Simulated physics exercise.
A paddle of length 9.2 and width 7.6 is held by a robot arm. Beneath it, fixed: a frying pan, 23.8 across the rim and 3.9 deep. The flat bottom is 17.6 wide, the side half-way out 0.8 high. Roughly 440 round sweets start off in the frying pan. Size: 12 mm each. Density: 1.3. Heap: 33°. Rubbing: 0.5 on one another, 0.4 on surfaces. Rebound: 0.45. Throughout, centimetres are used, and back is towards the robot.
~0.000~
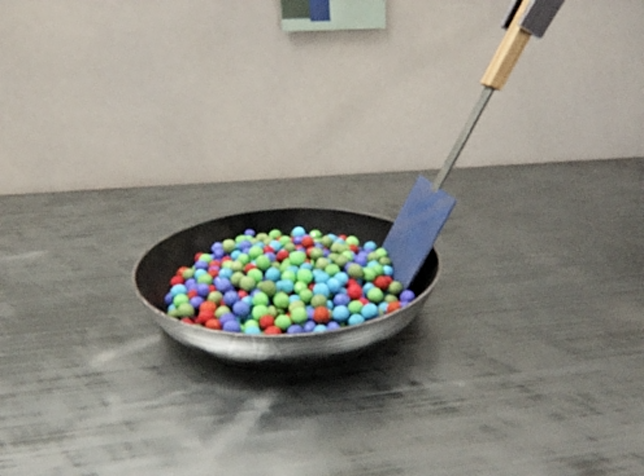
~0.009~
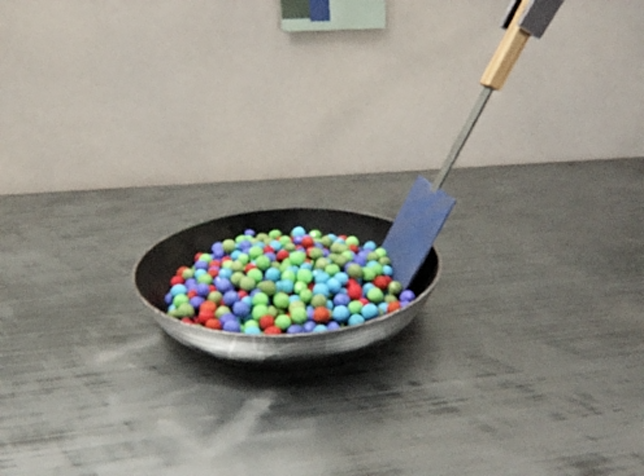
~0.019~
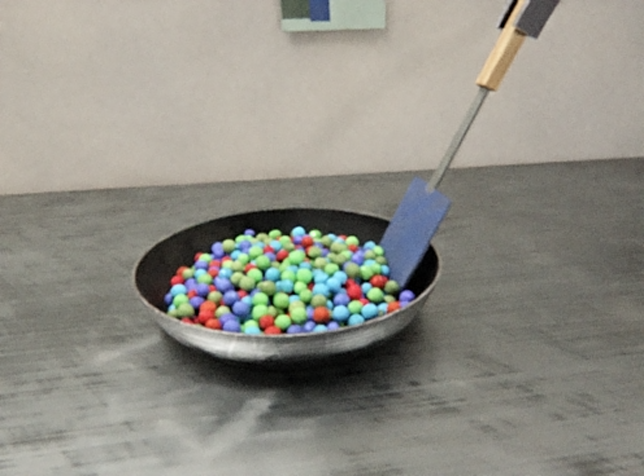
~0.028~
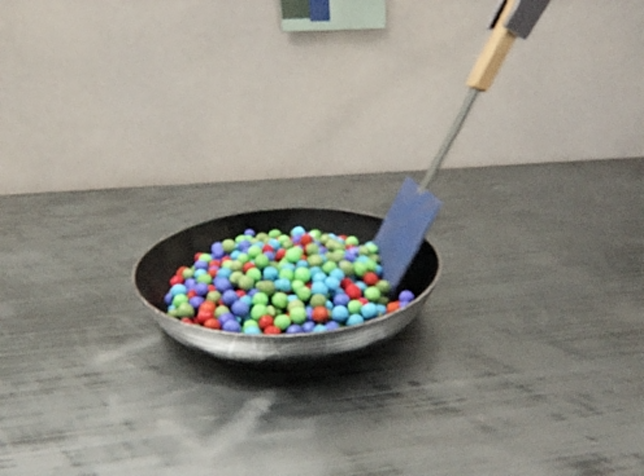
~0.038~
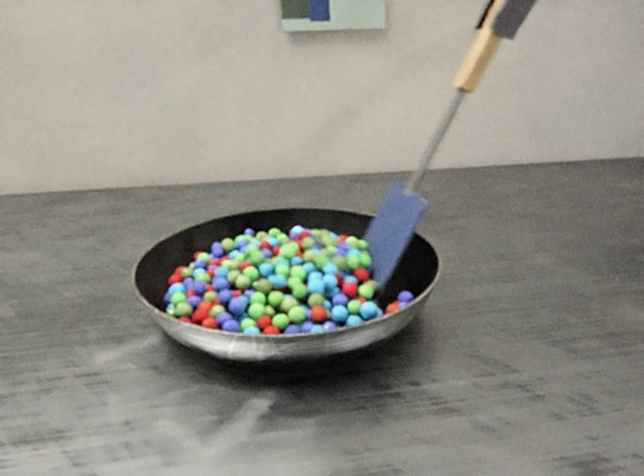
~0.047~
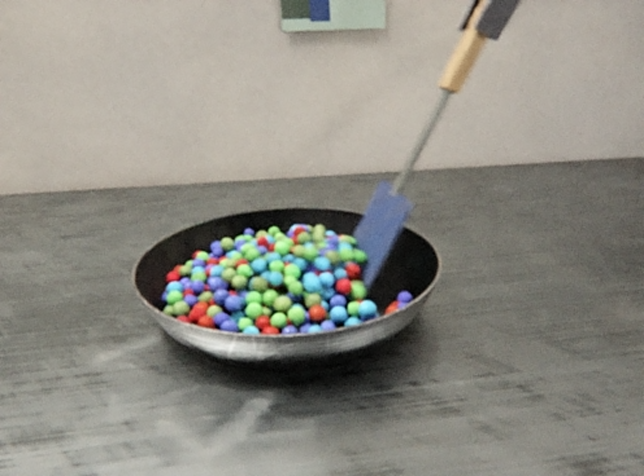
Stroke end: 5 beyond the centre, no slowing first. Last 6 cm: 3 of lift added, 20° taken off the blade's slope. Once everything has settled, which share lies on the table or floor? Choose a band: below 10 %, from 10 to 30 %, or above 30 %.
From 10 to 30 %.
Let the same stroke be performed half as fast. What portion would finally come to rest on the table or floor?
Around 0 per cent would finish on the table or floor.
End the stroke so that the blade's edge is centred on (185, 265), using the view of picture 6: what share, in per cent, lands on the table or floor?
30 %, roughly.
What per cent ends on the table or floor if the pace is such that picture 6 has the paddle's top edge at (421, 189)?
That share would be some 0 percent.
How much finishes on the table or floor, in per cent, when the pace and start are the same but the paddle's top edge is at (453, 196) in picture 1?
I'd estimate close to 20 per cent.
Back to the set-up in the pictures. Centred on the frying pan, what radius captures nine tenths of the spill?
About 55 cm from the centre.
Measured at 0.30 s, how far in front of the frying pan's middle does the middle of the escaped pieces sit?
About 18 cm.
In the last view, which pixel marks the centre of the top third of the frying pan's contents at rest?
(201, 274).
By 0.07 s, sloping 63°, highest piece 6 above the table; 442 in the frying pan.
By 0.09 s, sloping 57°, highest piece 7 above the table; 442 in the frying pan.
By 0.30 s, sloping 44°, highest piece 5 above the table; 368 in the frying pan, 72 on the table or floor, 2 on the blade or in flight.
By 1.35 s, sloping 44°, highest piece 5 above the table; 367 in the frying pan, 75 on the table or floor.
Final count, 367 in the frying pan, 75 on the table or floor. That is 17 % on the table or floor.
